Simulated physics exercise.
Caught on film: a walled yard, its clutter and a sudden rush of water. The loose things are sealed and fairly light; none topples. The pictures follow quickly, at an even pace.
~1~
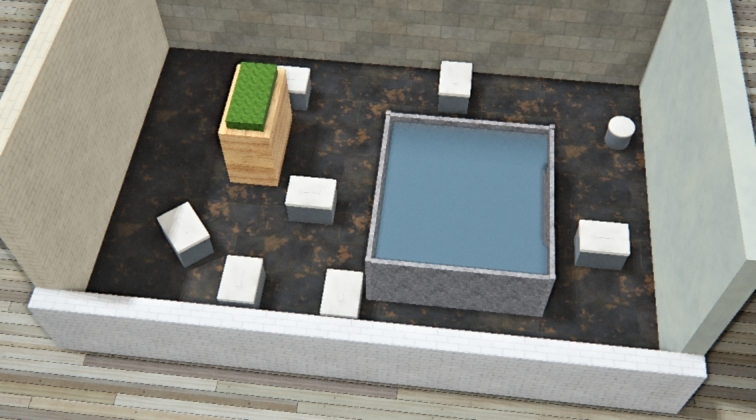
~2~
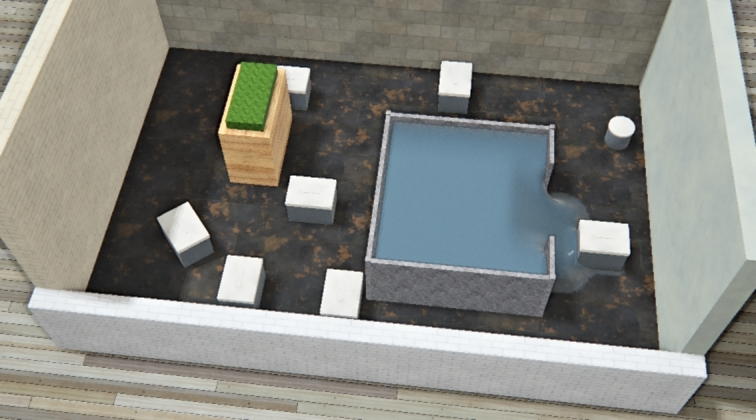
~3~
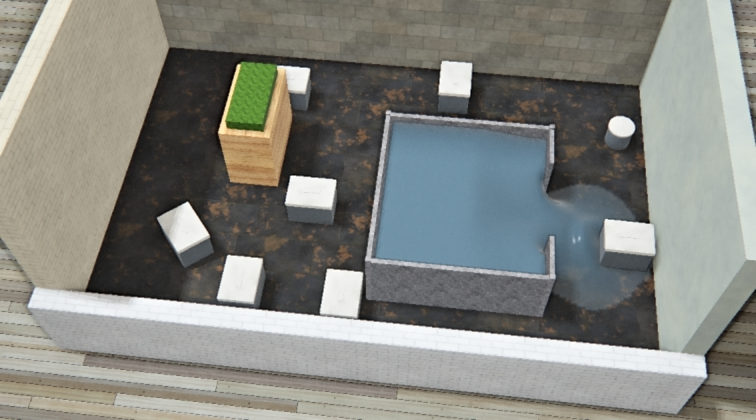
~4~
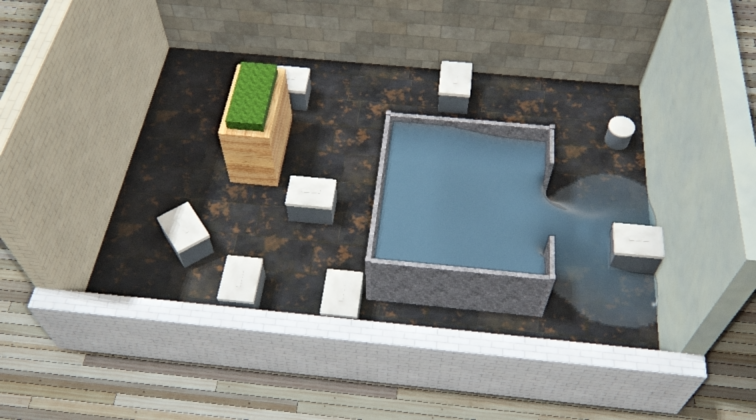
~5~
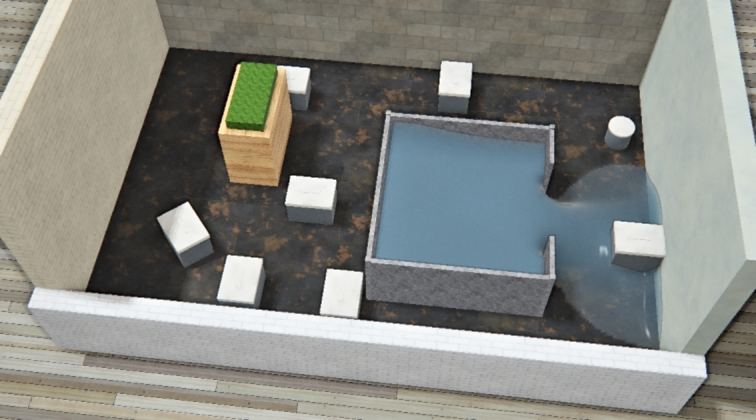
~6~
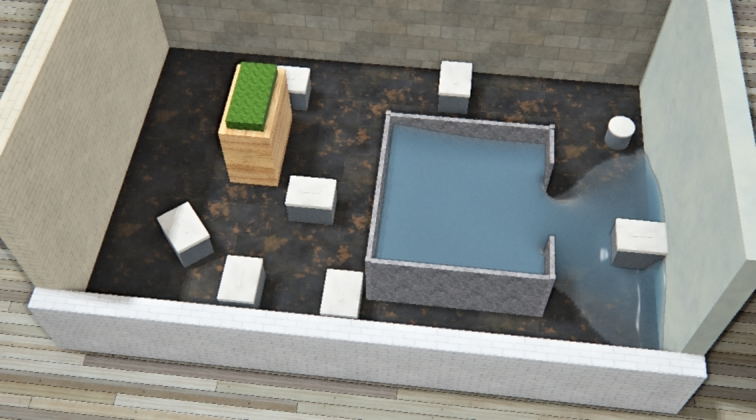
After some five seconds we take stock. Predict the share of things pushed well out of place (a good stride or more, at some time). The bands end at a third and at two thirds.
It is two thirds or more.
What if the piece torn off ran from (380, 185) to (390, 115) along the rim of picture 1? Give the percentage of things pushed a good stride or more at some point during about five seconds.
Near 80 in a hundred.
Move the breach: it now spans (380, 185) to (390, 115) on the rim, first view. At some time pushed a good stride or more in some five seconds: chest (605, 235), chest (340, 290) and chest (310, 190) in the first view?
One after the other: Less than that, never so far, that far or more.
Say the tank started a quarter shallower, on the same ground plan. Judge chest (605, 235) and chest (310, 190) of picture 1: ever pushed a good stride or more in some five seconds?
In that order: Pushed that far, short of that.
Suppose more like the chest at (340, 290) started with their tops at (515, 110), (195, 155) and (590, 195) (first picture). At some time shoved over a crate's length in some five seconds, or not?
In turn: Swept aside, no, pushed that far.
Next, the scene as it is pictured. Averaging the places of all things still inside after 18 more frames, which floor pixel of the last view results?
Near (279, 207).
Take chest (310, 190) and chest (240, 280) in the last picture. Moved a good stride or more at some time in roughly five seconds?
As listed: No, shifted that much.
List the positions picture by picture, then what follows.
A chest at (605, 236) rests on the ground; a chest at (311, 191), on the bottom; 0 of 8 have shifted, in the first frame.
A chest at (605, 236), on the bottom; a chest at (311, 191), on the bottom; 0 of 8 have shifted, in the second frame.
A chest at (630, 236) rests on the ground, close to its start; a chest at (311, 191) rests on the ground; 1 of 8 have shifted, in the third frame.
A chest at (639, 240) rests on the ground, a stride from its start; a chest at (311, 191) rests on the ground; 1 of 8 have shifted, in the fourth frame.
A chest at (640, 238) floats, a stride from its start; a chest at (311, 191) rests on the ground; 1 of 8 have shifted, in the fifth frame.
A chest at (642, 236), afloat, a stride from its start; a chest at (311, 191) rests on the ground; 1 of 8 have shifted, in the sixth frame.
A moment on, 0 of 8 are well off their spots; 1 afloat.
Next, 2 of 8 are well off their spots; 2 afloat.
Later, 5 of 8 are well off their spots; 3 afloat.
In the end, 7 of 8 are well off their spots, and 7 have been at some point; 5 afloat.
